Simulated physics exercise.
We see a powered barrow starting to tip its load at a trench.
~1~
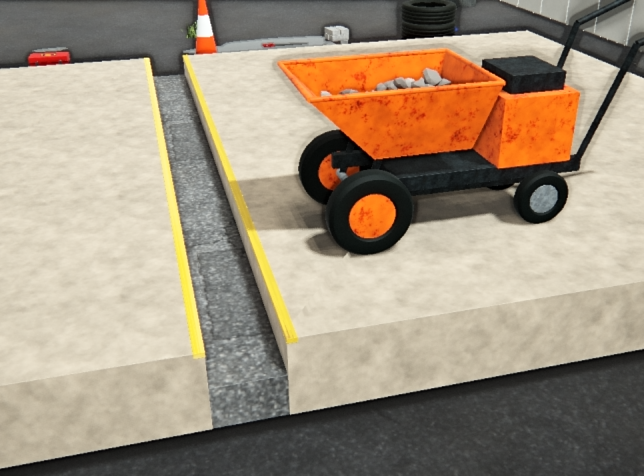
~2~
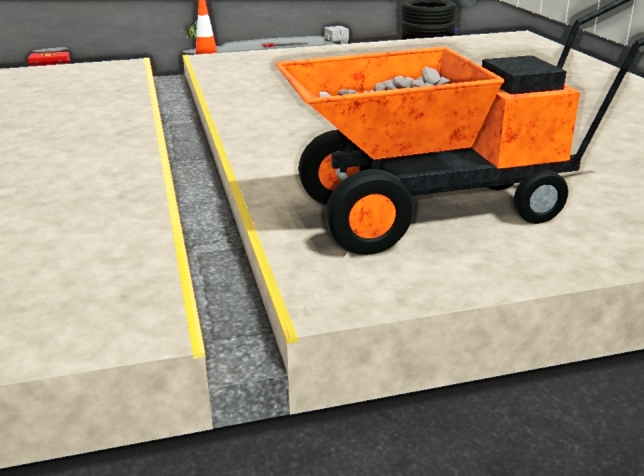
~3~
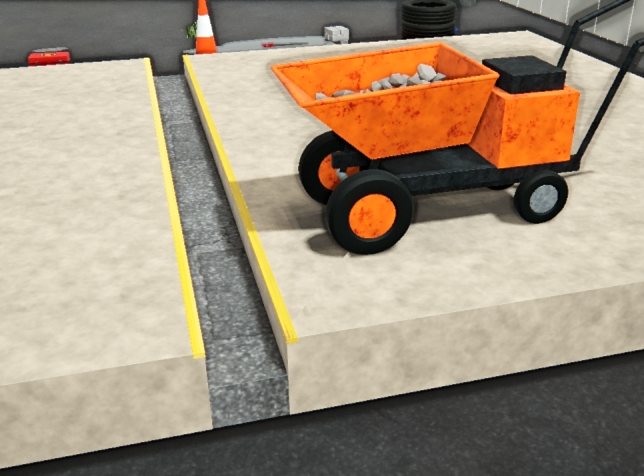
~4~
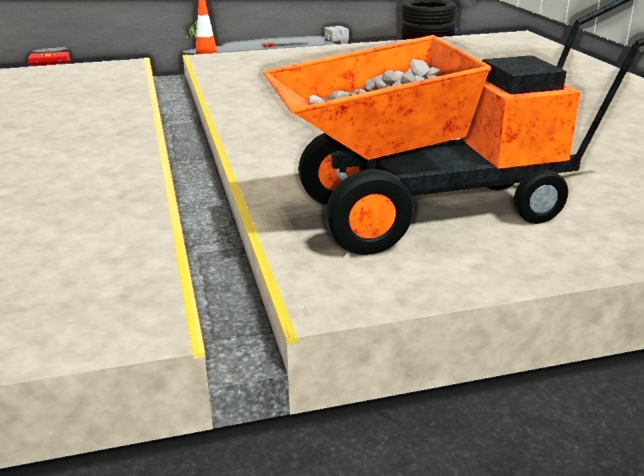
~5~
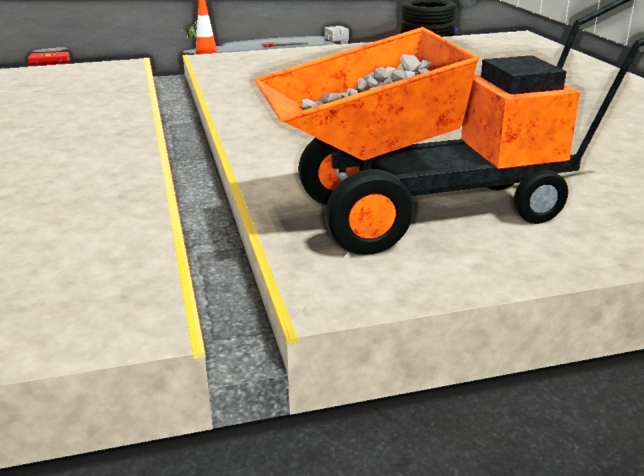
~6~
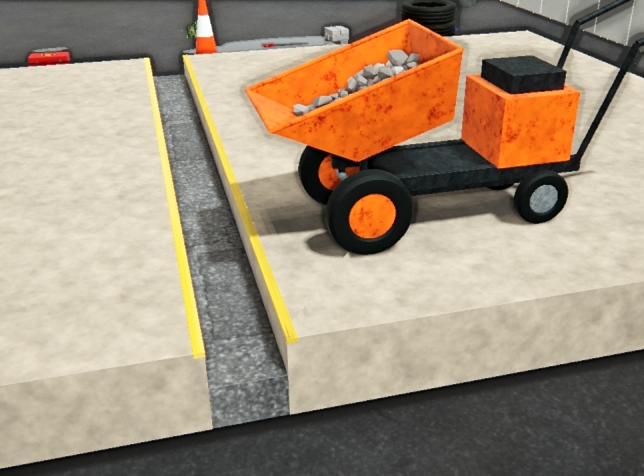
The orange skip of stones on a wheeled barrow tilts gradually down toward the left.
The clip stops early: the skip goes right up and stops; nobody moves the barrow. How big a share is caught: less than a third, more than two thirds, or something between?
In the trench: More than two thirds.
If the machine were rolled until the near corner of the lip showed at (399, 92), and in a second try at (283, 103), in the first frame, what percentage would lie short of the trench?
The first gives 40 %, the second 0 %.
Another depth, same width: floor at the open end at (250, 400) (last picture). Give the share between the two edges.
Close to 90 per cent.
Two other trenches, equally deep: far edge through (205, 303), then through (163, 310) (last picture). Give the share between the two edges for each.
Roughly 60 per cent, and 100 per cent.
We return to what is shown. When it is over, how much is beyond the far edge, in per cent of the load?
About 15 per cent.
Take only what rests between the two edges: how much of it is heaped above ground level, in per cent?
It comes to 5 per cent or so.
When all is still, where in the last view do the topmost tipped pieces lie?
At about (154, 251).
Soon after the last picture, skip tipped steeply; all in the skip.
A little later, skip tipped right over; most in the skip; a small part in or heaped over the trench.
Later still, skip tipped right over; a small part in the skip; most in or heaped over the trench; a small part beyond it.
By the end, skip tipped right over; most in or heaped over the trench; a small part beyond it.
